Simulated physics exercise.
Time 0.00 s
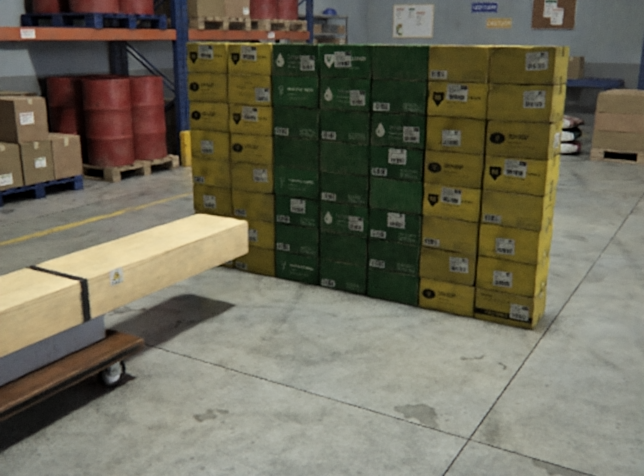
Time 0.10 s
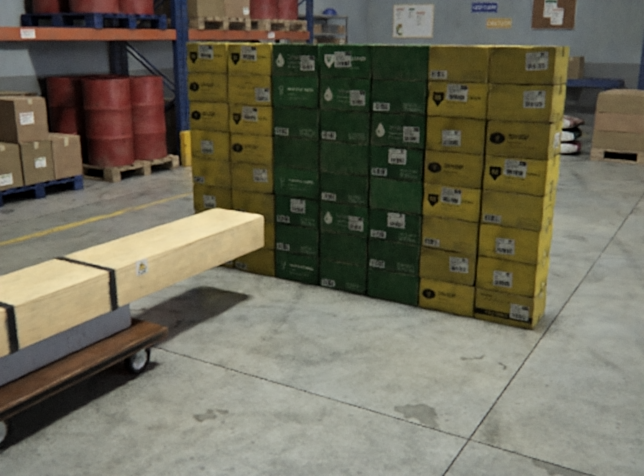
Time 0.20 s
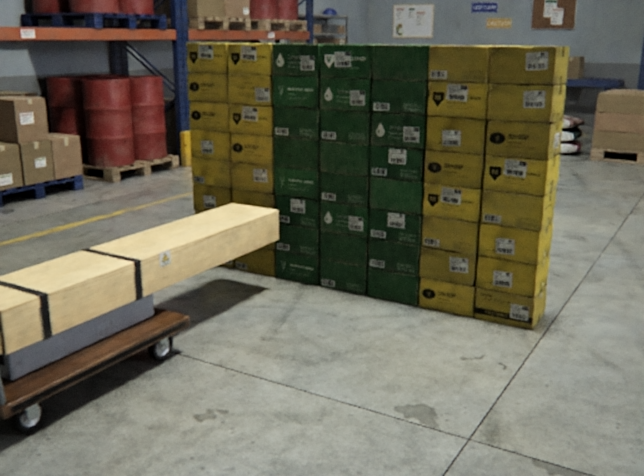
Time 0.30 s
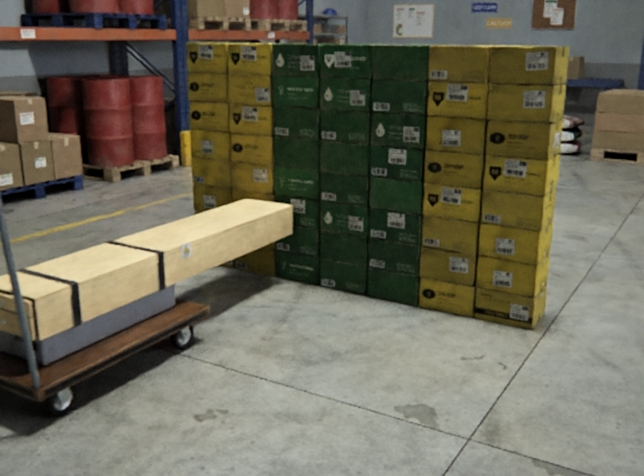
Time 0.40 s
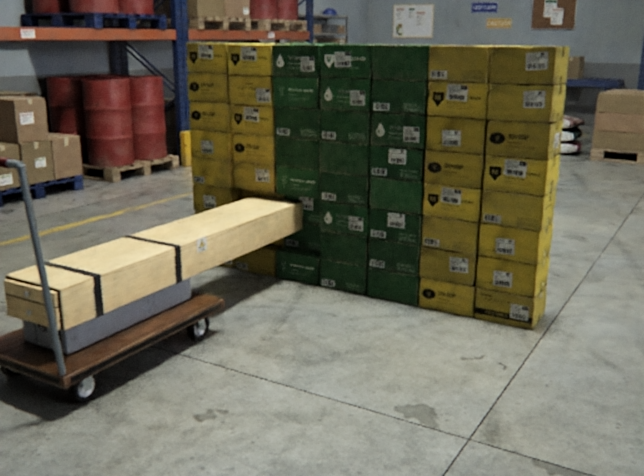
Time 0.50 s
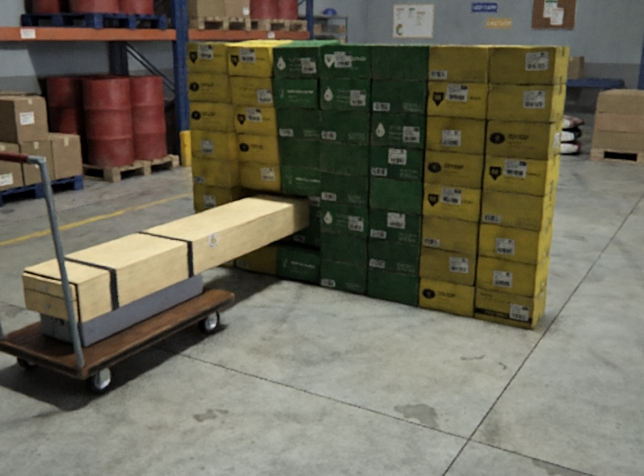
In a warehouse, a trolley carrying a long wooden crate rolls rightward, pushing into stacked green and yellow boxes, shifting several.
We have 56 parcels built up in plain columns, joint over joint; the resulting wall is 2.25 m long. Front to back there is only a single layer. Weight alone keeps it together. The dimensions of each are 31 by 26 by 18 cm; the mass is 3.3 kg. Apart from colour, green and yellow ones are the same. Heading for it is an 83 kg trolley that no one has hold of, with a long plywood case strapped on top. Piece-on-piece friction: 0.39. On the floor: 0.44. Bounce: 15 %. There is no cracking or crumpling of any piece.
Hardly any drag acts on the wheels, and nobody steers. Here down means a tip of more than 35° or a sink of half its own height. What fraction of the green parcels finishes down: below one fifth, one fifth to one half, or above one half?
One fifth to one half.
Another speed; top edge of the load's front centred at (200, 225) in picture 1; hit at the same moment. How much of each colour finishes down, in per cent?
You'd end up with yellow at 20 per cent down and green at 30 per cent.
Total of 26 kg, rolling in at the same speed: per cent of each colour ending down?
Result: Yellow 0 and green 0 in a hundred.
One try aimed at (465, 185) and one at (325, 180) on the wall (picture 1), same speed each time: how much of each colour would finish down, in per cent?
You'd get yellow at 40 followed by 0, and green at 0 followed by 60 percent.
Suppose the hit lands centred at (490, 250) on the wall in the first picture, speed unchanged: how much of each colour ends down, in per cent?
Then yellow ends 40 per cent down and green 0 per cent.
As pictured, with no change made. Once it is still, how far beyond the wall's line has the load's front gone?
It sits some 95 cm past it.
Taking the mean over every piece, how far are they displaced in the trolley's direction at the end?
Mean shift: Around 5 cm.
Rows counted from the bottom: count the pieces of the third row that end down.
That row ends with 2 down.
By 0.82 s, load 41 cm past the wall's line, still rolling; 4 of the 24 green parcels down (8 of 56 in all colours); top green parcel unmoved.
By 1.36 s, load 77 cm past the wall's line, still rolling; 7 of the 24 green parcels down (14 of 56 in all colours); top green parcel unmoved.
When it is over (3.2 s), load 95 cm past the wall's line, stopped; 7 of the 24 green parcels down (14 of 56 in all colours); top green parcel unmoved; top yellow parcel unmoved. That is 29 per cent. In pixels of the last frame, middles, top green parcel near (410, 62), top yellow parcel near (467, 63).
